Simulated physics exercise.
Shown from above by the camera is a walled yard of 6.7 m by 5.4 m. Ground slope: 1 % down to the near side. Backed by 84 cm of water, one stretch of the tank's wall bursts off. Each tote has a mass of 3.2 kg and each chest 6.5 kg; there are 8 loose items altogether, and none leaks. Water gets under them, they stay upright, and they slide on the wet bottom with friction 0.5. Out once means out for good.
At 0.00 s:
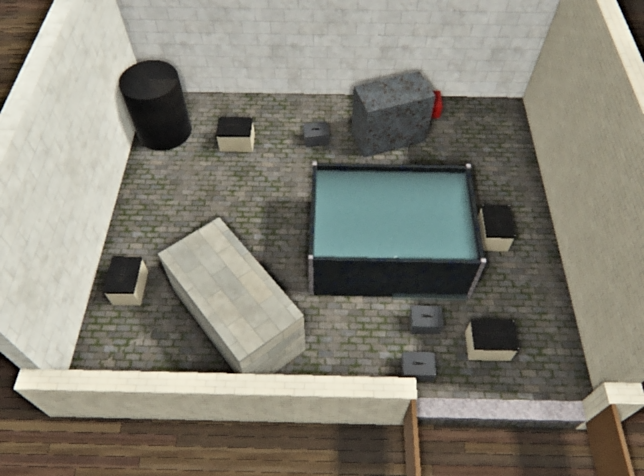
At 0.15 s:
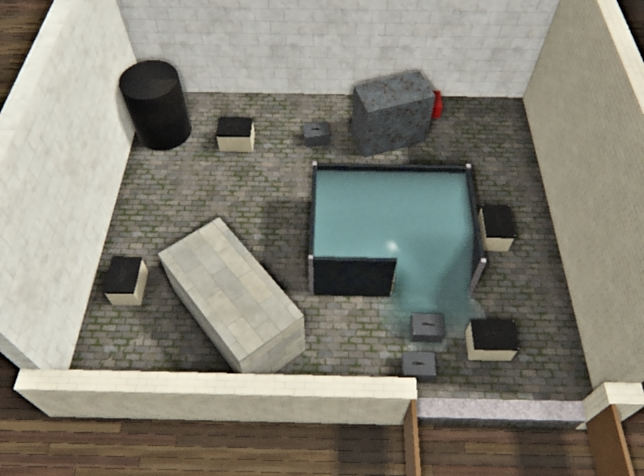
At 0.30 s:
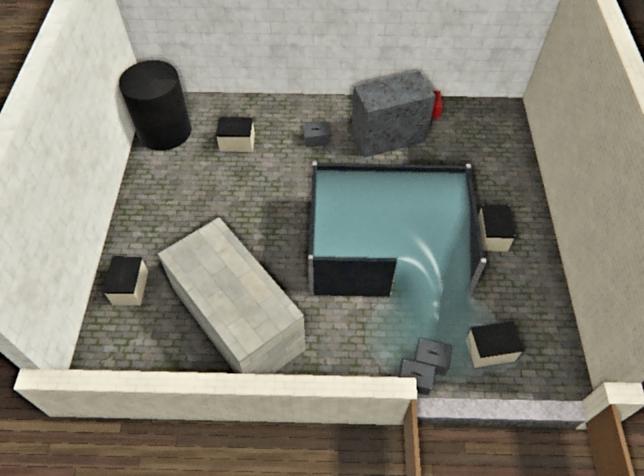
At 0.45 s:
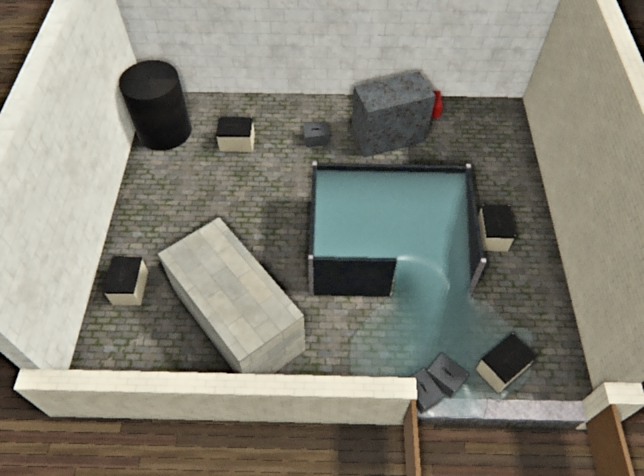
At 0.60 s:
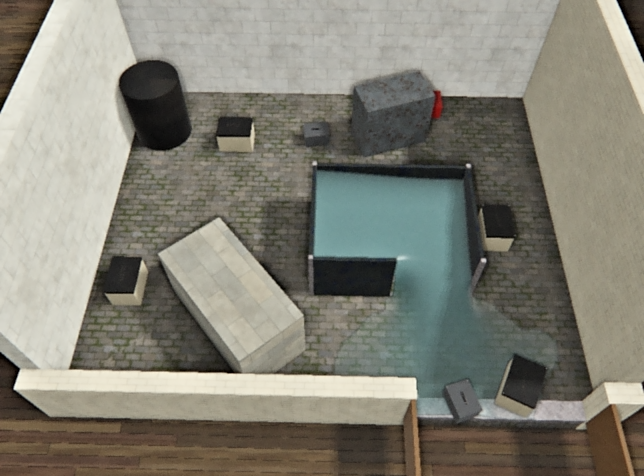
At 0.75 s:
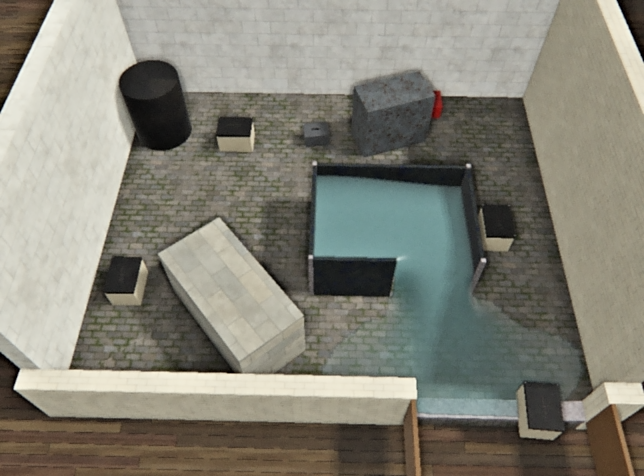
In a walled yard seen from above, part of a water tank's front wall gives way and water spreads toward the gap in the near wall, carrying two small grey items out through it and shifting a black-topped box into the opening.
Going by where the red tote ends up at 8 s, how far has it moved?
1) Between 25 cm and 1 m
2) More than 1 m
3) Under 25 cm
Answer: 3.
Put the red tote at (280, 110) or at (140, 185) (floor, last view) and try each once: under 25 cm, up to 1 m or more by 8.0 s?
One try each gives this: It remains roughly in place, then it remains roughly in place.
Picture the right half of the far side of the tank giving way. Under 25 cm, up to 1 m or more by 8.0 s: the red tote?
My answer is that the red tote is flushed far out.
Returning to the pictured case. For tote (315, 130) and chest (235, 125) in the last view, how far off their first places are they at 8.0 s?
Respectively: 0 cm / 0 cm.
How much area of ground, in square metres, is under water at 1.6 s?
I'd put it close to 8.5 m2.
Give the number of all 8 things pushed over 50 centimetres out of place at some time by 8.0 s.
Counting them up, I find 3.
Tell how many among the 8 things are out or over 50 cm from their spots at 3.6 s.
The number comes to 3.
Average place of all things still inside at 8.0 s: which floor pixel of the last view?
(325, 178).
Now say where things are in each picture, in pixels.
The first frame shows the red tote at (433, 99) rests on the ground; water covers 3.2 m2; 0 of 8 have shifted.
The second frame shows the red tote at (433, 99) rests on the ground; water covers 3.9 m2; 1 of 8 have shifted.
The third frame shows the red tote at (433, 99) rests on the ground; water covers 4.8 m2; 3 of 8 have shifted.
The fourth frame shows the red tote at (433, 99), on the bottom; 5.9 m2 under water; 3 of 8 have shifted.
The fifth frame shows the red tote at (433, 99), on the bottom; 6.6 m2 under water; 3 of 8 have shifted.
The sixth frame shows the red tote at (433, 99), on the bottom; 7.1 m2 under water; 3 of 8 have shifted.
After 1.6 s the red tote is near (433, 99), 0.0 m from its start, aground; 3 of 8 are out; 0 afloat.
After 3.6 s the red tote is near (433, 99), 0.0 m from its start, aground; 3 of 8 are out; 0 afloat.
After 5.6 s the red tote is near (433, 99), 0.0 m from its start, aground; 3 of 8 are out; 0 afloat.
After 8.0 s the red tote is near (433, 99), 0.0 m from its start, aground; 3 of 8 are out; 0 afloat.
